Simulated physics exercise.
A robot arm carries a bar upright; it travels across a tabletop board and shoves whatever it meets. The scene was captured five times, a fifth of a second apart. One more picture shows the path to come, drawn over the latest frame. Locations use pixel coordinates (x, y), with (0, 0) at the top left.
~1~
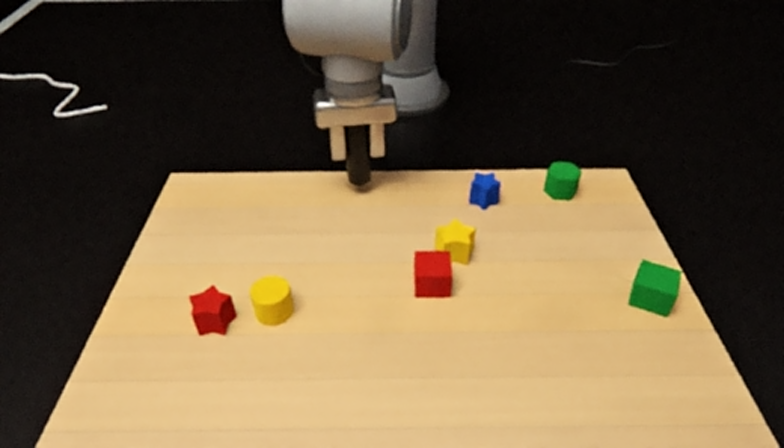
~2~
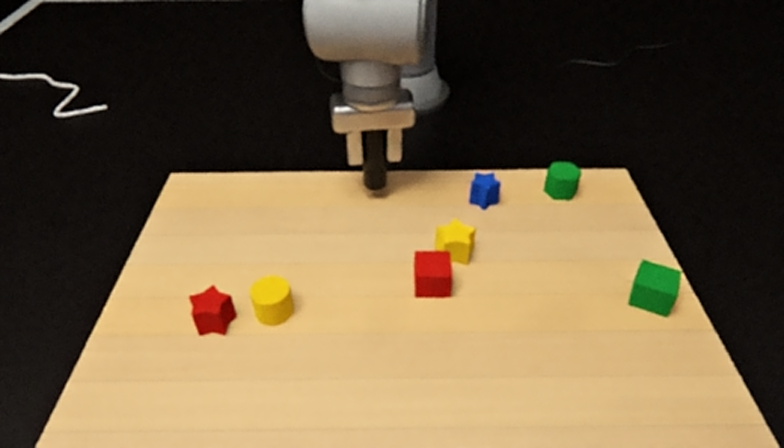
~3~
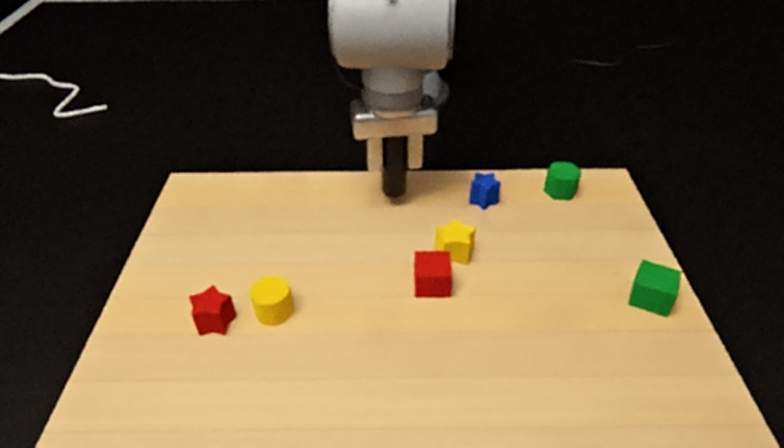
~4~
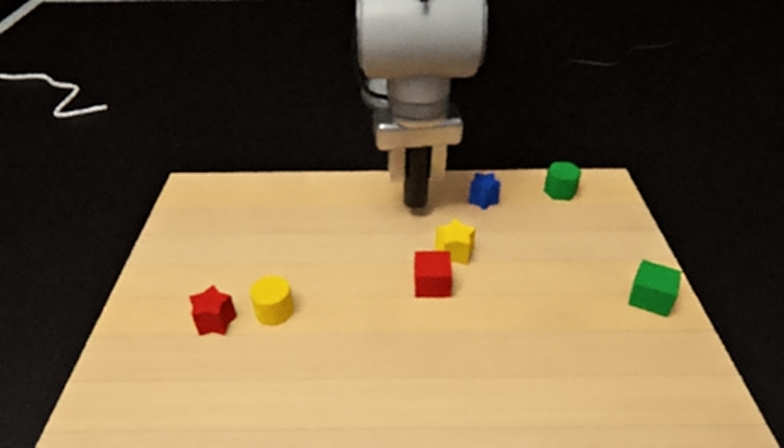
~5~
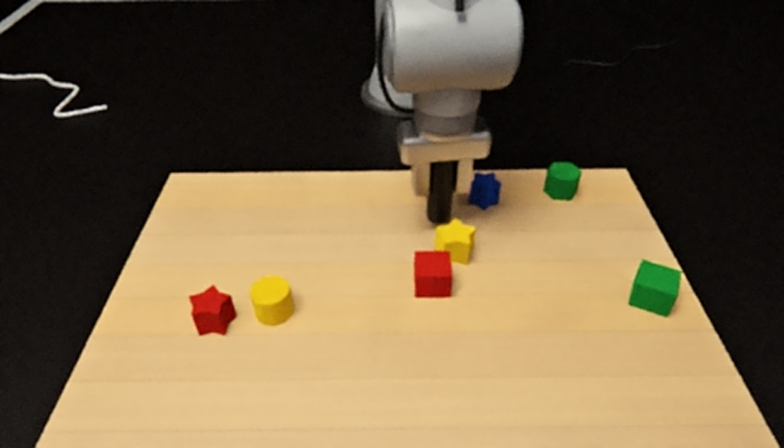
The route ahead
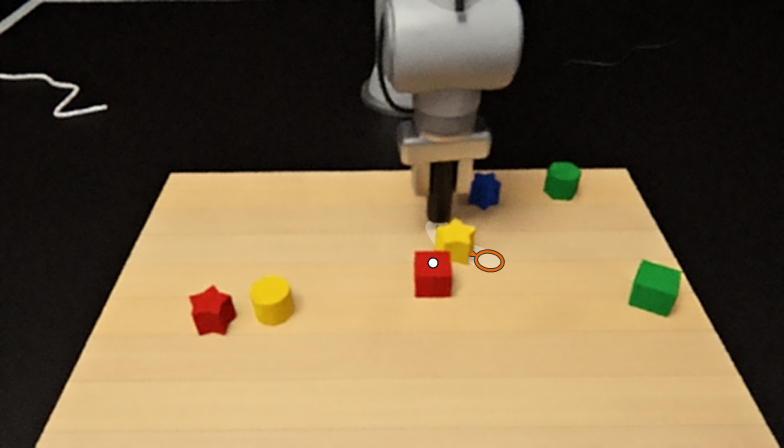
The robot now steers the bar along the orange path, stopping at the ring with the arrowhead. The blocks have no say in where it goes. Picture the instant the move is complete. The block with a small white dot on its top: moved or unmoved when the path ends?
The answer is that it remains undisturbed.
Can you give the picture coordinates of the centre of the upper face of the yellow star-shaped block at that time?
It should be at (490, 258) by then.
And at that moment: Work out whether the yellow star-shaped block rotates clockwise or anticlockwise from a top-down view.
From overhead, the rotation is clockwise.
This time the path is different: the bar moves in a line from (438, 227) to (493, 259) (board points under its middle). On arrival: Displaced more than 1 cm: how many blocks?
Only one block.
The drawn path runs from (438, 227) through (447, 242) and (467, 252) to (489, 261); the dot is on the red four-sided block.
On the path given first. Halfway along, bar (459, 236); yellow star-shaped block (472, 244), turned 15° clockwise.
At the end, bar (491, 249); red four-sided block not moved; yellow star-shaped block (490, 258), turned 45° clockwise.
